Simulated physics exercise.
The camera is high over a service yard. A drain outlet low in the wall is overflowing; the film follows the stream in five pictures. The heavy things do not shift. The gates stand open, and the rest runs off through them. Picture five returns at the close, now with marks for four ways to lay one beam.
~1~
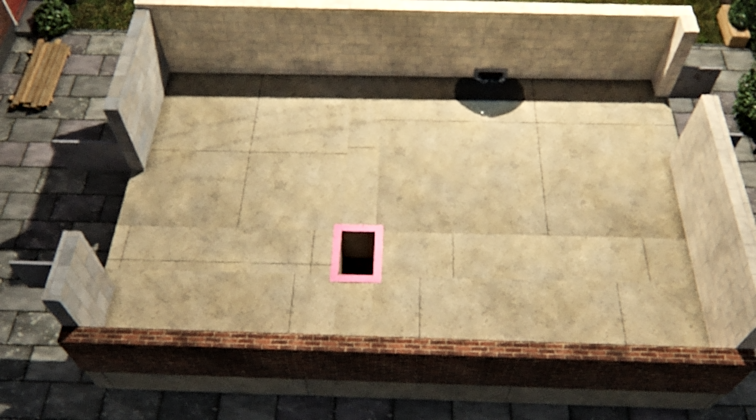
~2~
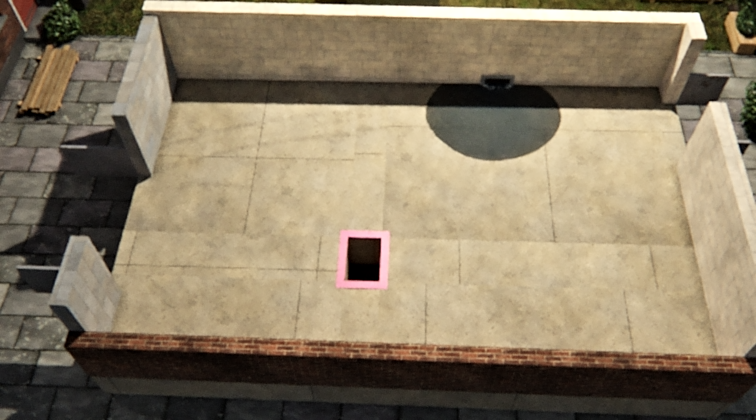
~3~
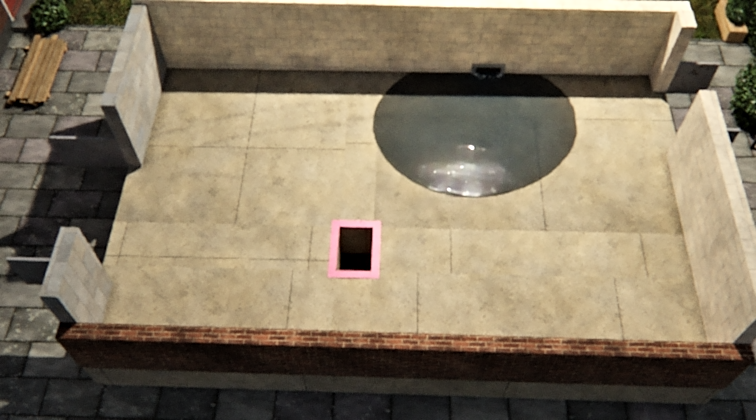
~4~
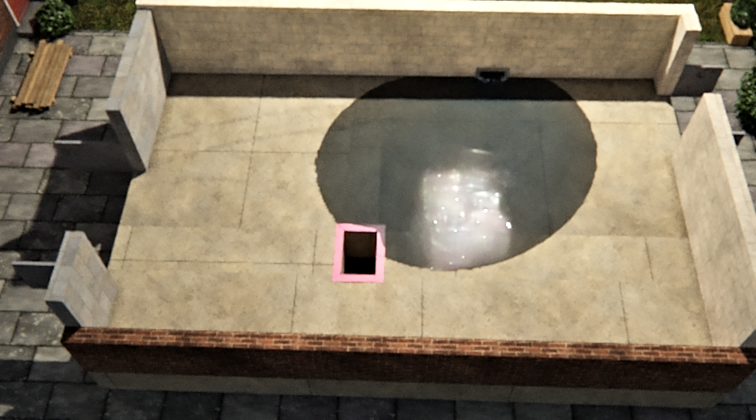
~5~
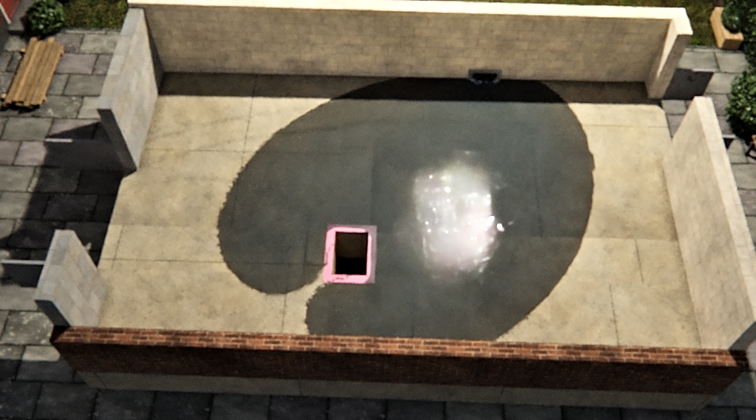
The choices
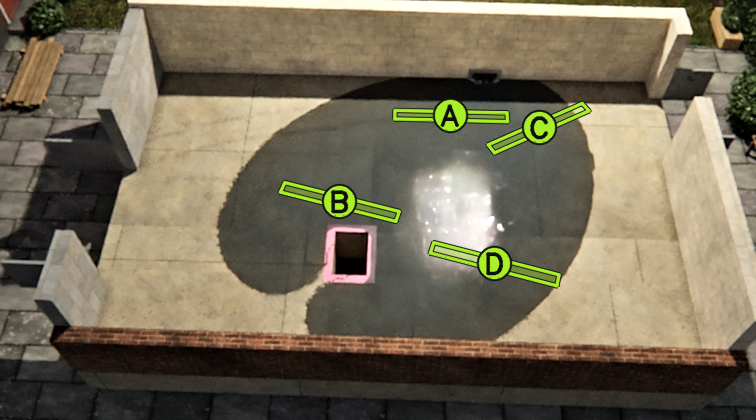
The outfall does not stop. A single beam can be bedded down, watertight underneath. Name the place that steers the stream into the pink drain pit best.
Choose D.
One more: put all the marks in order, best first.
The order is D, C, B, A.
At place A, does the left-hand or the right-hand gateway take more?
The left one.
On the marked copy, A from (394, 114) to (507, 117); B from (282, 187) to (397, 216); C from (491, 148) to (585, 107); D from (432, 247) to (557, 280).
With A, about 7 % of the stream runs into the pink drain pit, about 88 % out by the gates.
With B, about 12 % of the stream runs into the pink drain pit, about 84 % out by the gates.
With C, about 30 % of the stream runs into the pink drain pit, about 67 % out by the gates.
With D, about 43 % of the stream runs into the pink drain pit, about 54 % out by the gates.
